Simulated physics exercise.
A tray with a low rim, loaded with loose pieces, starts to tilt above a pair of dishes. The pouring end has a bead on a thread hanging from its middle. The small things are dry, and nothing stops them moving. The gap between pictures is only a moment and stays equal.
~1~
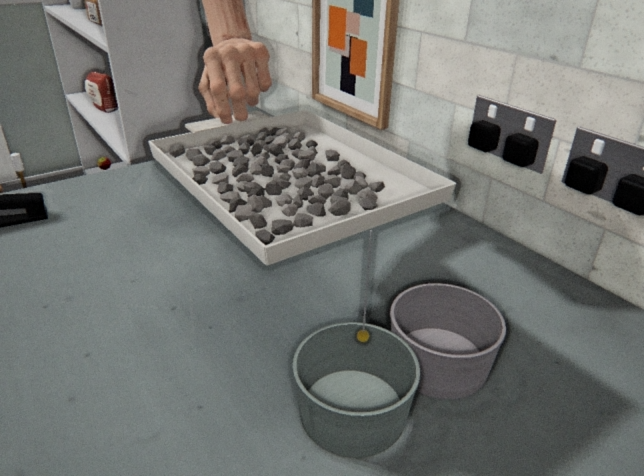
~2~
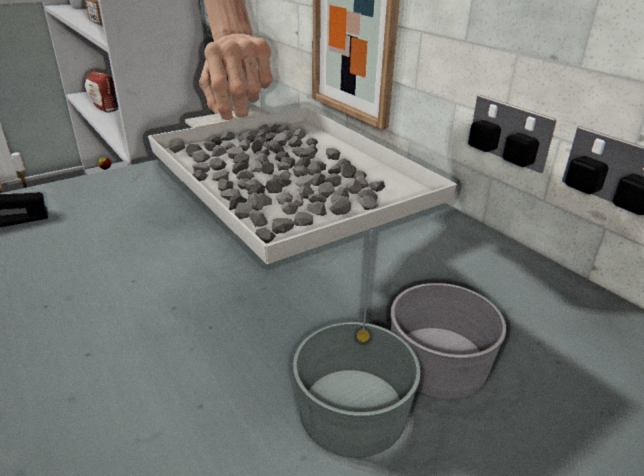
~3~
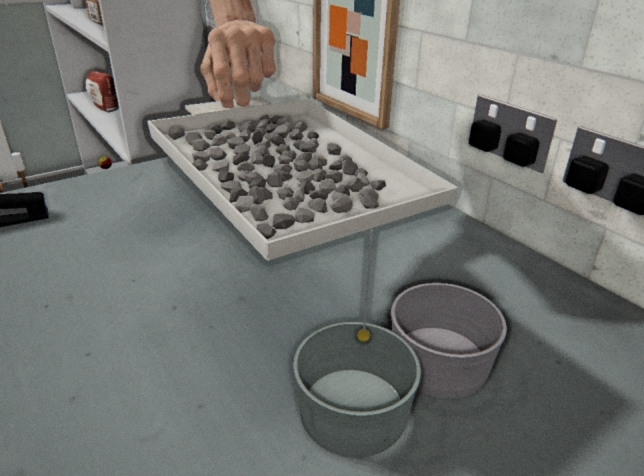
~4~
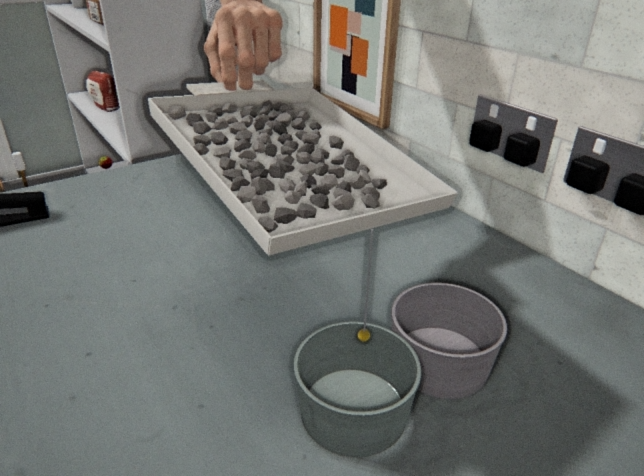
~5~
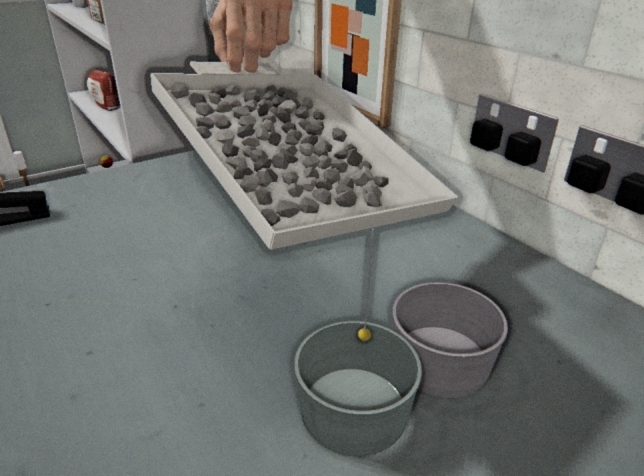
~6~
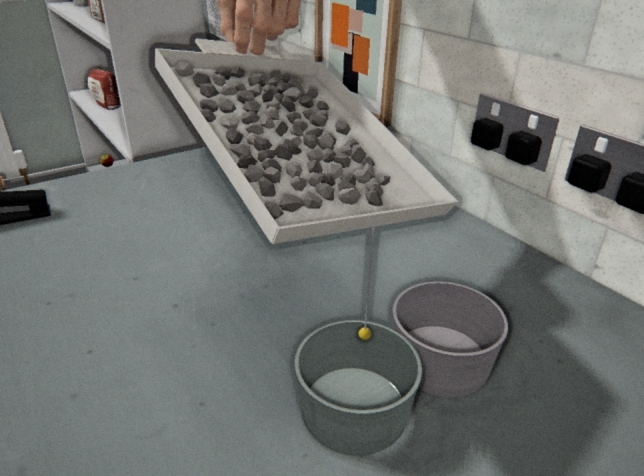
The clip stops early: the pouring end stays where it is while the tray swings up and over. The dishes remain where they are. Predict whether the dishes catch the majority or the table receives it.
The dishes catch the majority.
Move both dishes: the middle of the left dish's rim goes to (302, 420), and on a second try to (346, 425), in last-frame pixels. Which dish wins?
For the two places in order: The rightward one, the rightward one.
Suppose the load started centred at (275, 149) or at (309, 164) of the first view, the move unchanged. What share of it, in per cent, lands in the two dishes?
About 80 % and 90 %.
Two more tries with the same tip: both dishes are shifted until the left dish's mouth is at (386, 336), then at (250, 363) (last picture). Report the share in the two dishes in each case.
70 %, then 10 %.
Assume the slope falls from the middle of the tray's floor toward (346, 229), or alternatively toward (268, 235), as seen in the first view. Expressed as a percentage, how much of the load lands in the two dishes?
The first try gives close to 30 percent; the next gives 20 percent.
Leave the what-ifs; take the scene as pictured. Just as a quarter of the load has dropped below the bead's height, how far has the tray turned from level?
That happens at around 80°.
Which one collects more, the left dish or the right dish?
It's the right of the two that is fuller.
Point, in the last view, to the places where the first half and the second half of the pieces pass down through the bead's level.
The leading part at (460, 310), the rest of it at (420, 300).
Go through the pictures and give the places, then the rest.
Corners of the pouring end at (266, 245) and (452, 183), level; middle of the load at (284, 170), bits of gravel; left dish at (394, 425); right dish at (485, 368); bead on its thread at (363, 336), in the first frame.
Corners of the pouring end at (267, 244) and (453, 184), level; middle of the load at (285, 168), in the second frame.
Corners of the pouring end at (269, 240) and (454, 187), tipped barely, lowest at the right corner; middle of the load at (286, 161), in the third frame.
Corners of the pouring end at (271, 236) and (454, 192), tipped a little, lowest at the right corner; middle of the load at (288, 152), in the fourth frame.
Corners of the pouring end at (275, 231) and (455, 196), tipped clearly, lowest at the right corner; middle of the load at (292, 142), in the fifth frame.
Corners of the pouring end at (279, 226) and (455, 200), tipped clearly, lowest at the right corner; middle of the load at (297, 132); left dish at (396, 423); right dish at (487, 367), in the sixth frame.
Soon after the last picture, tray tipped steeply; nearly all on the tray; a small part in the air.
A little later, tray tipped past a quarter turn; about a quarter on the tray; a stray few in the left dish; about half in the right dish; a small part outside both; a small part in the air.
Later still, tray tipped past a quarter turn; a small part in the left dish; most in the right dish; about a quarter outside both.
At rest, tray tipped past a quarter turn; a small part in the left dish; most in the right dish; about a quarter outside both.
